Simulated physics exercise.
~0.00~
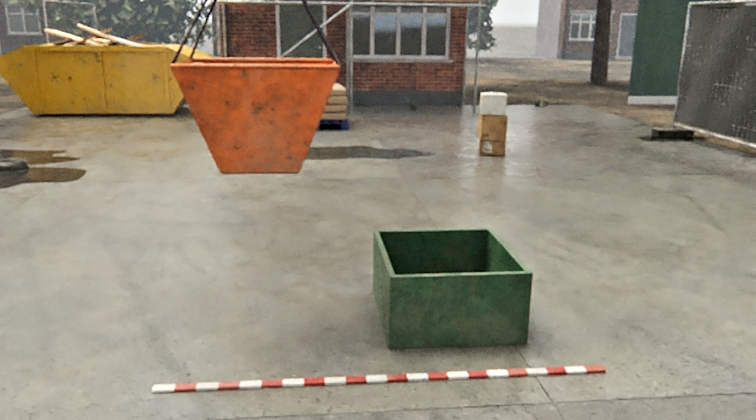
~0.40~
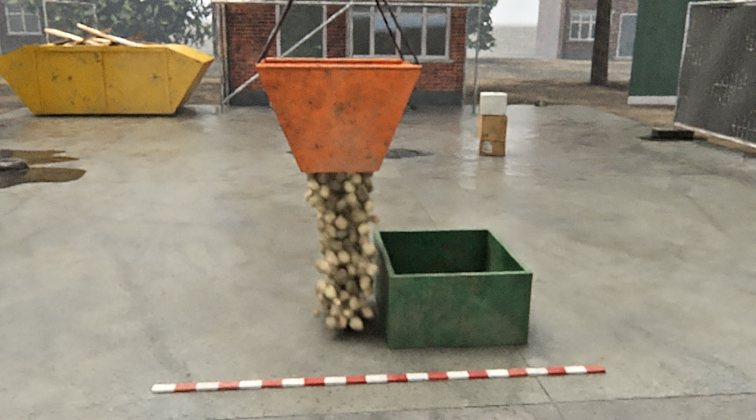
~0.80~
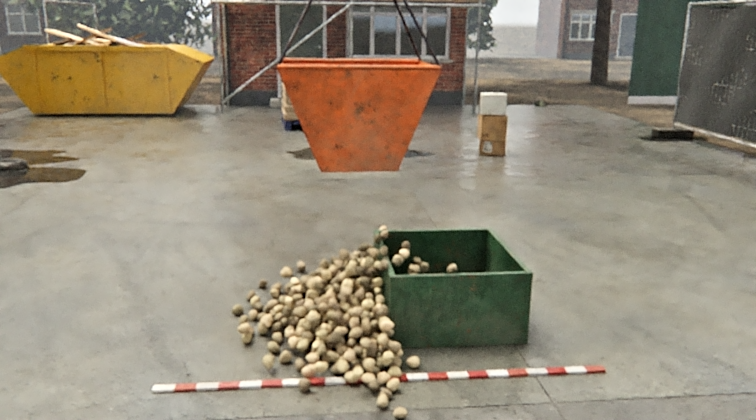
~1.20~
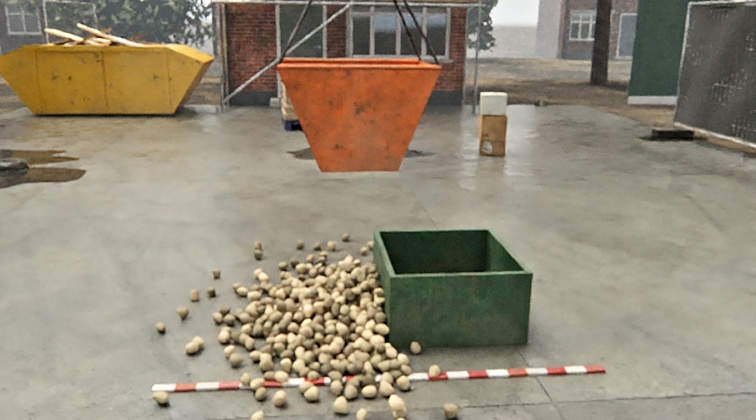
An orange crane skip hangs over a wet concrete yard, seen from a still, slightly raised view, with a green open bin to the right and a red and white staff lying in front. A yellow skip and a brick building stand behind. The orange skip travels right without swinging, and pale, rounded stones pour from its underside, falling just left of the bin. The skip stops, empty, while the stones pile against the bin's left side and a few tumble over its rim. The heap slumps and spreads around the staff, leaving nearly all the stones on the ground left of the bin.
